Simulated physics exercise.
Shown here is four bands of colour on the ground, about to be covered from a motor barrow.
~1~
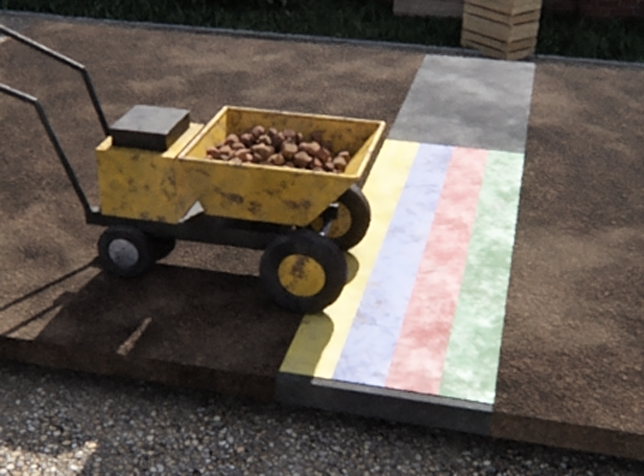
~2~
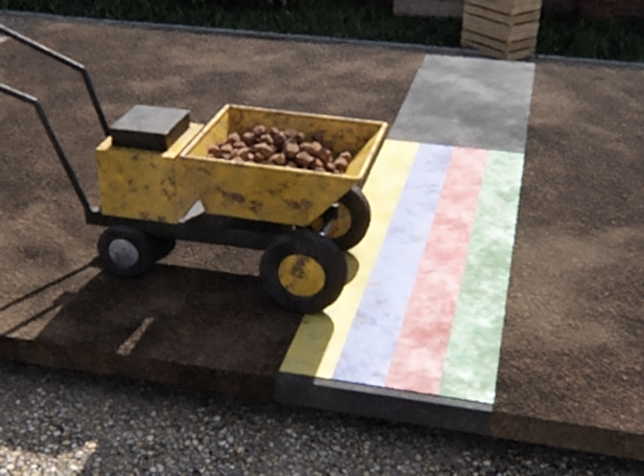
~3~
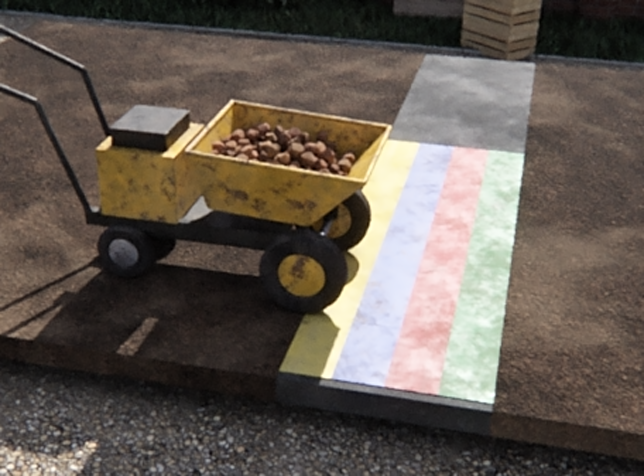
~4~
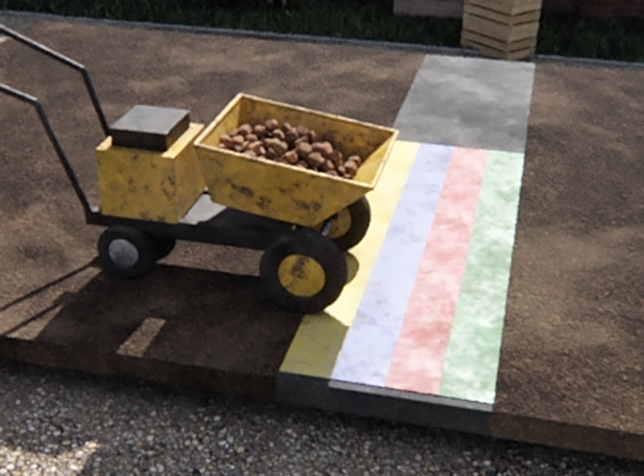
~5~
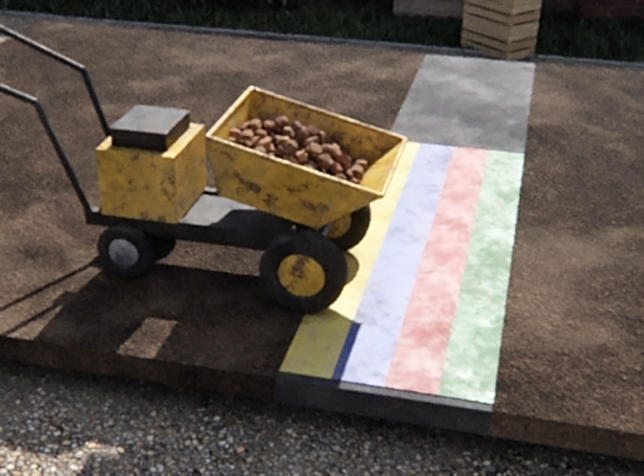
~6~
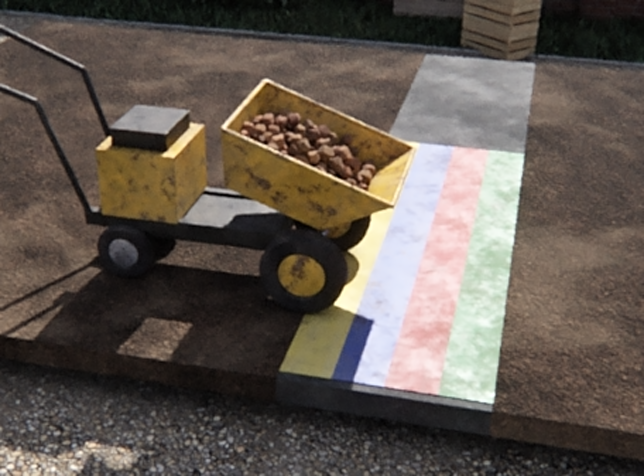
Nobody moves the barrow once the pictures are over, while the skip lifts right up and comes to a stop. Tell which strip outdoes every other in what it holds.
The green strip holds the most.
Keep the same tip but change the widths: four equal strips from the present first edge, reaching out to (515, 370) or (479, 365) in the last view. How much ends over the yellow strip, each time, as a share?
First case 0 per cent, second case 0 per cent.
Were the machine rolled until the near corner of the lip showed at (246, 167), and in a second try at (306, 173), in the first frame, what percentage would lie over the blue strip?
About 30 and 20 per cent.
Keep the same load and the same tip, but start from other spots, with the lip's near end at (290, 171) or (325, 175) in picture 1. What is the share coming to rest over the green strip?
10 % and 20 %.
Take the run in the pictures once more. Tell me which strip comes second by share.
In second place: The strip in red.
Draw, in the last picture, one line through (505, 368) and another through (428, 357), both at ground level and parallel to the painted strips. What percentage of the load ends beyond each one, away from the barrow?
Around 10 per cent for the first, around 60 per cent for the second.
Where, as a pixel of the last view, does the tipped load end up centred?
About (474, 293).
Shortly afterwards, skip tipped steeply; the whole lot in the skip.
Next, skip tipped right over; the bulk in the skip; a little over the red strip; a little over the green strip.
Some moments later, skip tipped right over; near a third in the skip; near a quarter over the red strip; near a third over the green strip; a little off the paint.
In the end, skip tipped right over; near a third in the skip; none at all over the yellow strip; none at all over the blue strip; near a quarter over the red strip; near a third over the green strip; a little off the paint.
